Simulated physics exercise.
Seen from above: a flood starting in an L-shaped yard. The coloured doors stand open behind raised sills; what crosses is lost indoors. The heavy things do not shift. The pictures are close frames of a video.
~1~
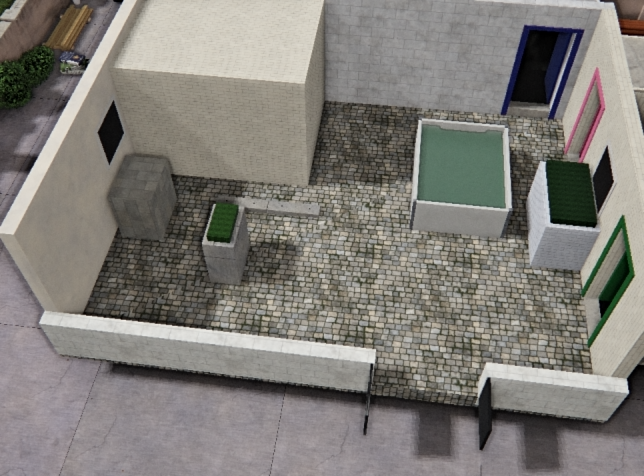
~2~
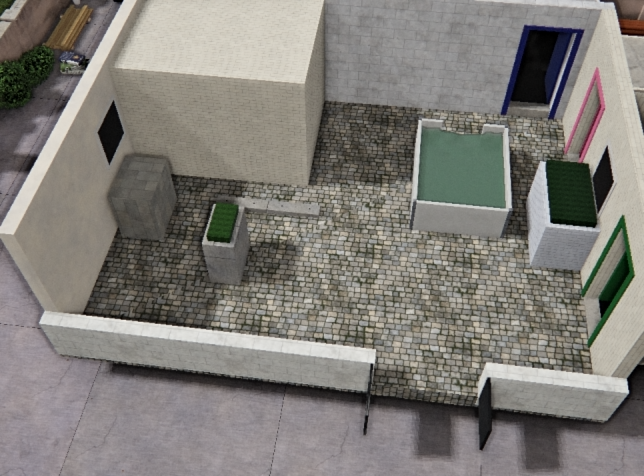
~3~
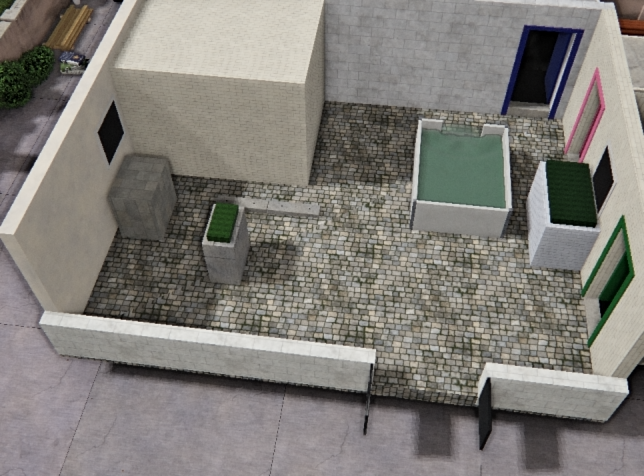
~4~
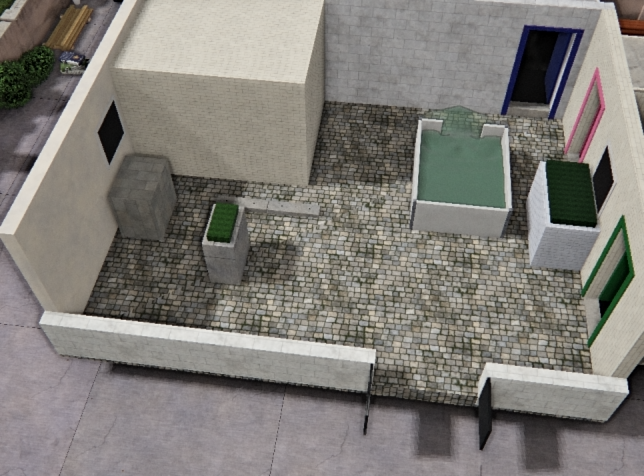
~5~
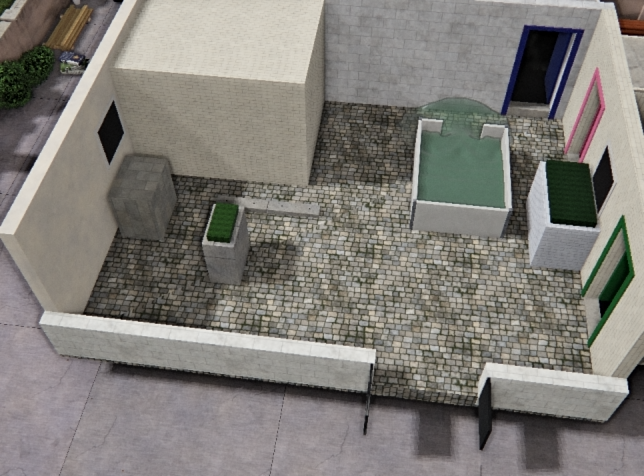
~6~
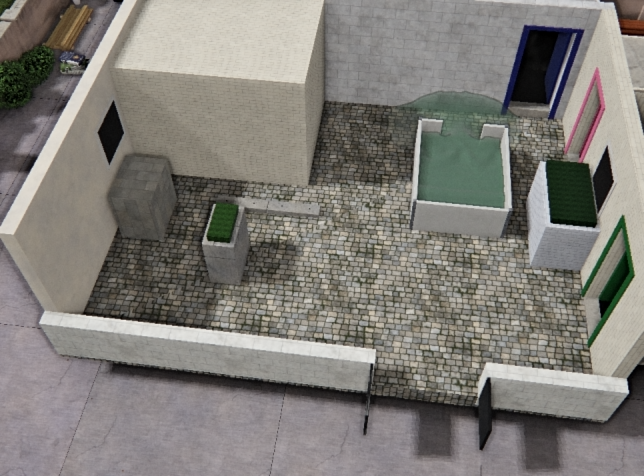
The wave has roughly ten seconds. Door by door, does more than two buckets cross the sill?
One by one: The blue door holds within the limit; the green door holds within the limit; the pink door floods.
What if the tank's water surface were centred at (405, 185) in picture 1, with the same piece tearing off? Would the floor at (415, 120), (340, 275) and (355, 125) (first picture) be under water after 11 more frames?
In that order: Covered, free of water, wet.
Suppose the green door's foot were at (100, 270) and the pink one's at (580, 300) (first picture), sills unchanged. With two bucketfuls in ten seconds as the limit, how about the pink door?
My reading: The pink door lets less in.
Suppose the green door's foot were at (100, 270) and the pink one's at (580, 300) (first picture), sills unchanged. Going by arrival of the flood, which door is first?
It is the door marked blue.
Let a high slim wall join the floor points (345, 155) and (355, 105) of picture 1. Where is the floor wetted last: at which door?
It is the door marked green.
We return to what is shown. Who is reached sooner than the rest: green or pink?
The pink one.
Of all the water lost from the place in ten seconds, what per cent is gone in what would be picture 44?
Close to 25 %.
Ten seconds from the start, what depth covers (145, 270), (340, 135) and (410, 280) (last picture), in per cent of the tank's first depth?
Roughly 2, 12 and 4 per cent, in turn.
A moment on, water covers 10 % of the floor; the blue door wet at the sill, nothing in, the green door not reached, the pink door not reached.
Next, water covers 20 % of the floor; the blue door wet at the sill, nothing in, the green door not reached, the pink door wet at the sill, nothing in.
Then, water covers 30 % of the floor; the blue door under two buckets in, the green door not reached, the pink door over two buckets in.
Later, water covers 65 % of the floor; the blue door under two buckets in, the green door not reached, the pink door over two buckets in.
In the end, water covers 85 % of the floor; the blue door under two buckets in, the green door wet at the sill, nothing in, the pink door far over two buckets in.
